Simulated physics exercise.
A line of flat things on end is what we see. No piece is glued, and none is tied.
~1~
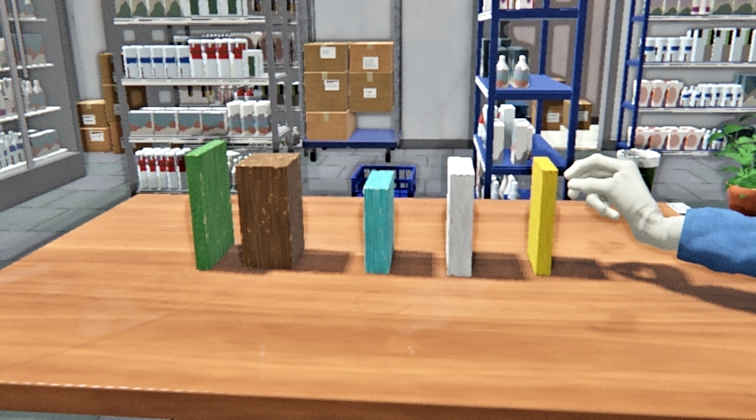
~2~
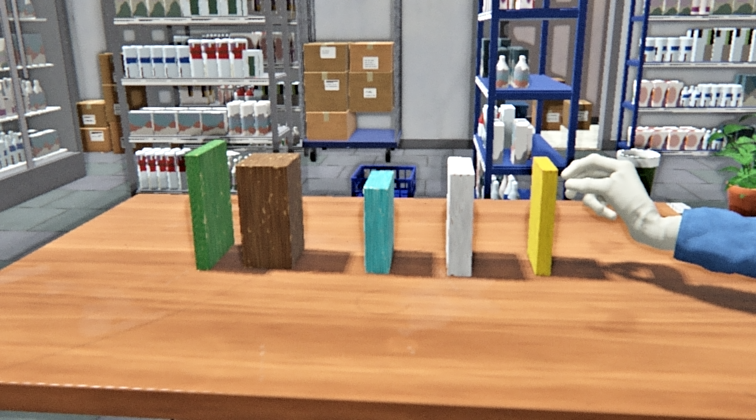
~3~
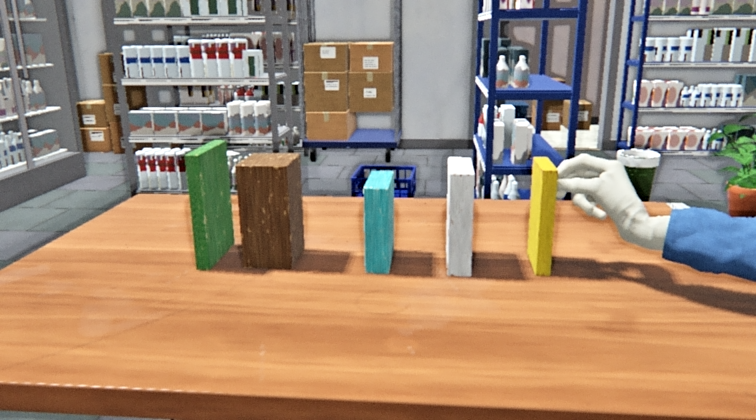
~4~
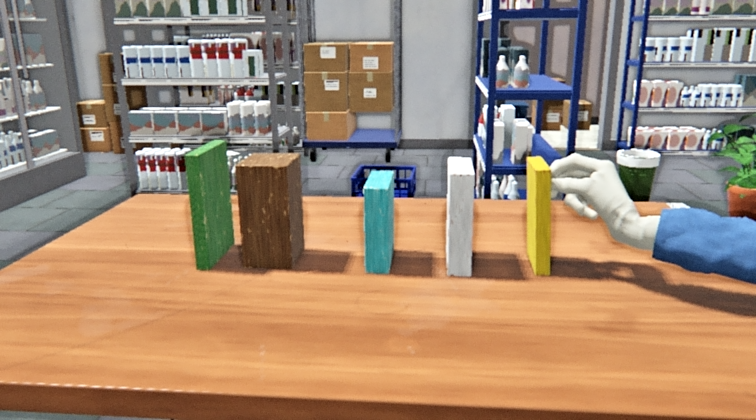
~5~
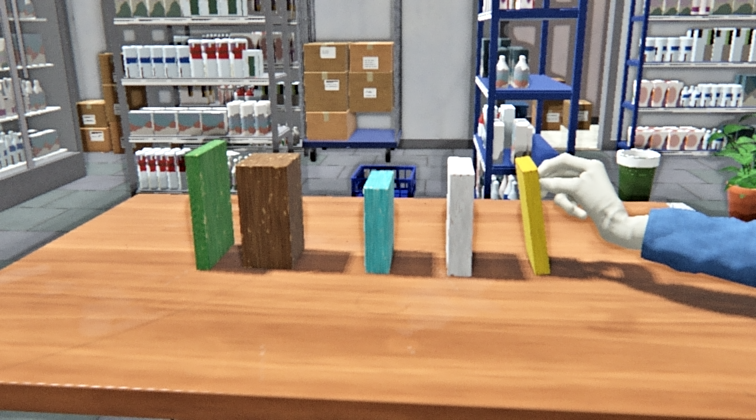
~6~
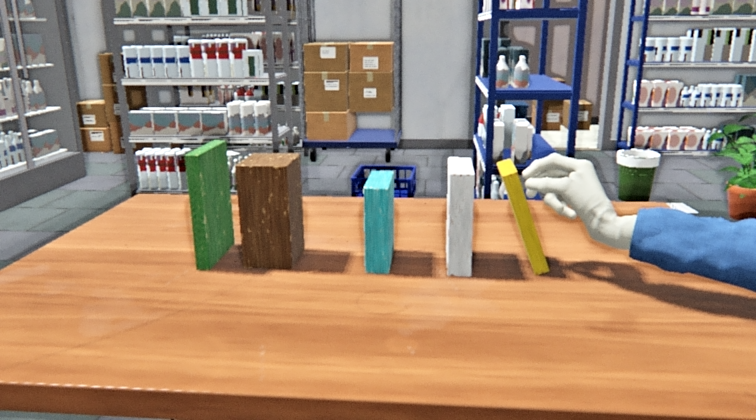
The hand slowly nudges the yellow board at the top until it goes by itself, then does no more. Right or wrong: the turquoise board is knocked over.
Right.
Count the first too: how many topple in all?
3 altogether.
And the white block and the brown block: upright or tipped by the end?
The white block goes down; the brown block remains standing.
Then, 0.30 s later than the last frame, yellow board 52° over; white block tilted by 19°.
Then, 0.50 s later than the last frame, yellow board 70° over; turquoise board tilted by 34° near (356, 221); white block tilted by 57°.
Then, 0.70 s later than the last frame, yellow board 74° over; turquoise board on its side near (329, 248); white block tilted by 70°; brown block moved a little.
When it is over, lying over on the table, white block and turquoise board; brown block as before. End places, in pixels of the last picture, turquoise board near (329, 248).
